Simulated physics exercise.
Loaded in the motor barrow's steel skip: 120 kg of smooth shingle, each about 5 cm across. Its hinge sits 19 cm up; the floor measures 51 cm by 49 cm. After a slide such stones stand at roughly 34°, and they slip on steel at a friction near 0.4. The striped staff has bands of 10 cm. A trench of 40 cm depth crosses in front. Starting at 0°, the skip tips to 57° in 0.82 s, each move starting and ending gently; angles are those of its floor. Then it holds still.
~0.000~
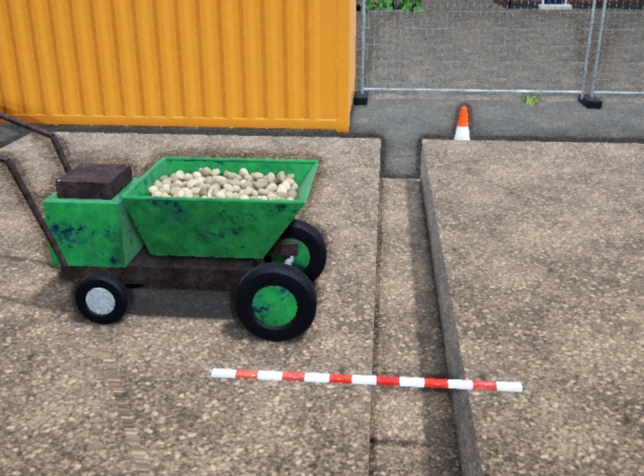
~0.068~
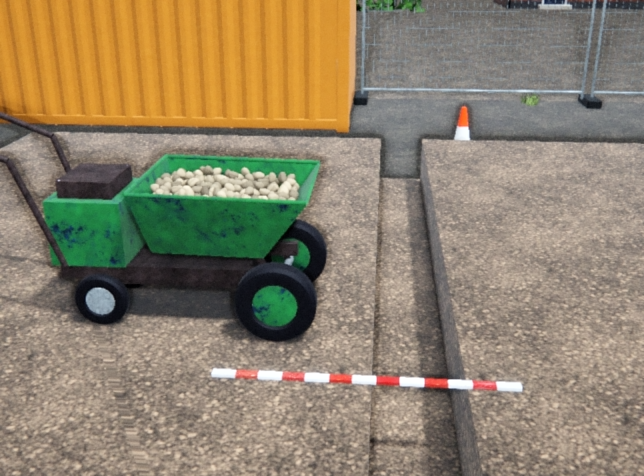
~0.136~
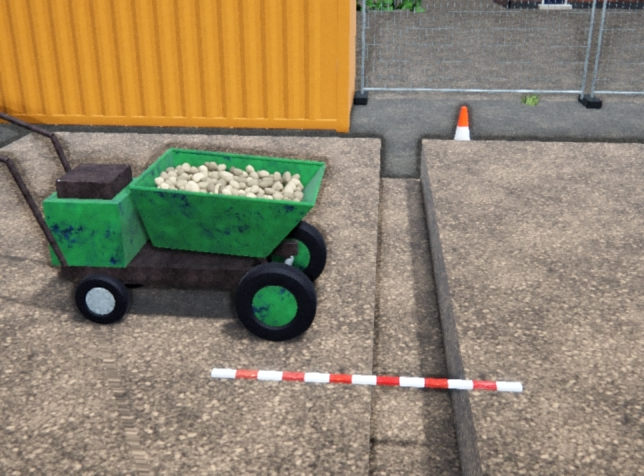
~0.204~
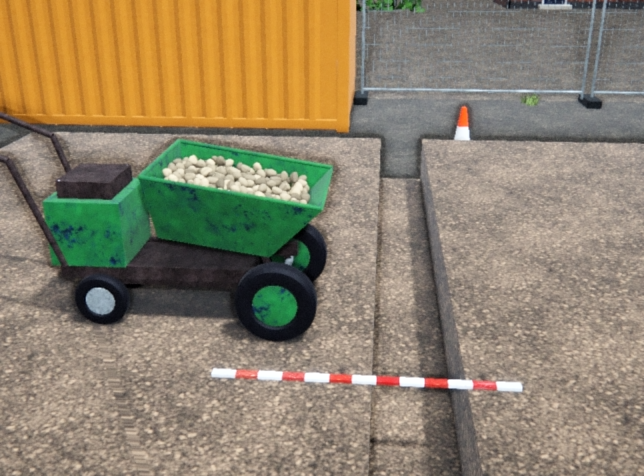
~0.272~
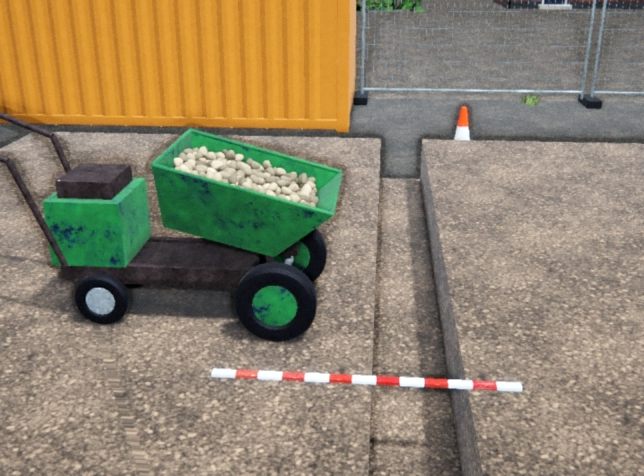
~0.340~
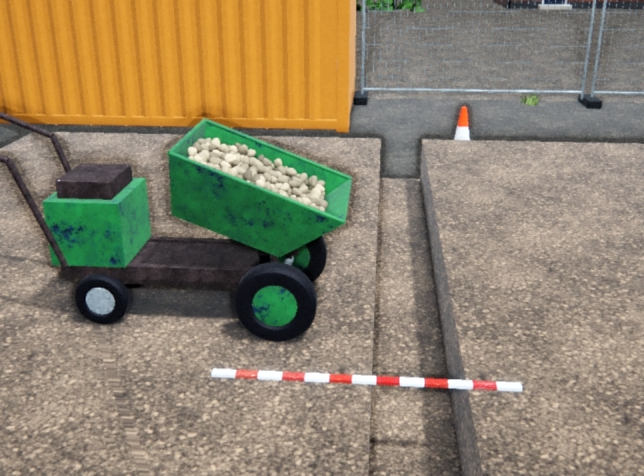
The footage shows a green barrow loaded with pale stones standing on paving beside a narrow trench, near a striped staff. Its skip starts level, then tilts gradually toward the right, its left end rising while the wheels stay still.
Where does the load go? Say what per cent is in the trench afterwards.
Close to 57 in a hundred.
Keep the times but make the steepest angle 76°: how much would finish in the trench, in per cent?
In that case some 80 per cent.
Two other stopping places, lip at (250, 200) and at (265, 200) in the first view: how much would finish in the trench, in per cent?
About 55 and 65 per cent.
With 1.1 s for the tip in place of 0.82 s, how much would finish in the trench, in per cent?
Then about 65 per cent.
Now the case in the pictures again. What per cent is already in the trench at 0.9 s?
Some 10 per cent.
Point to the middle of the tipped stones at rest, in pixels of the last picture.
Near (421, 375).
After 0.6 s the floor is at 48°; 100 % in the skip; the foremost stones are at (360, 237).
After 0.9 s the floor is at 57°; 89 % in the skip, 11 % in the trench; the foremost stones are at (431, 267).
After 1.3 s the floor is at 57°; 54 % in the skip, 36 % in the trench, 11 % past the trench; the foremost stones are at (527, 330).
After 3.2 s the floor is at 57°; 31 % in the skip, 57 % in the trench, 11 % past the trench; the foremost stones are past the picture's edge.
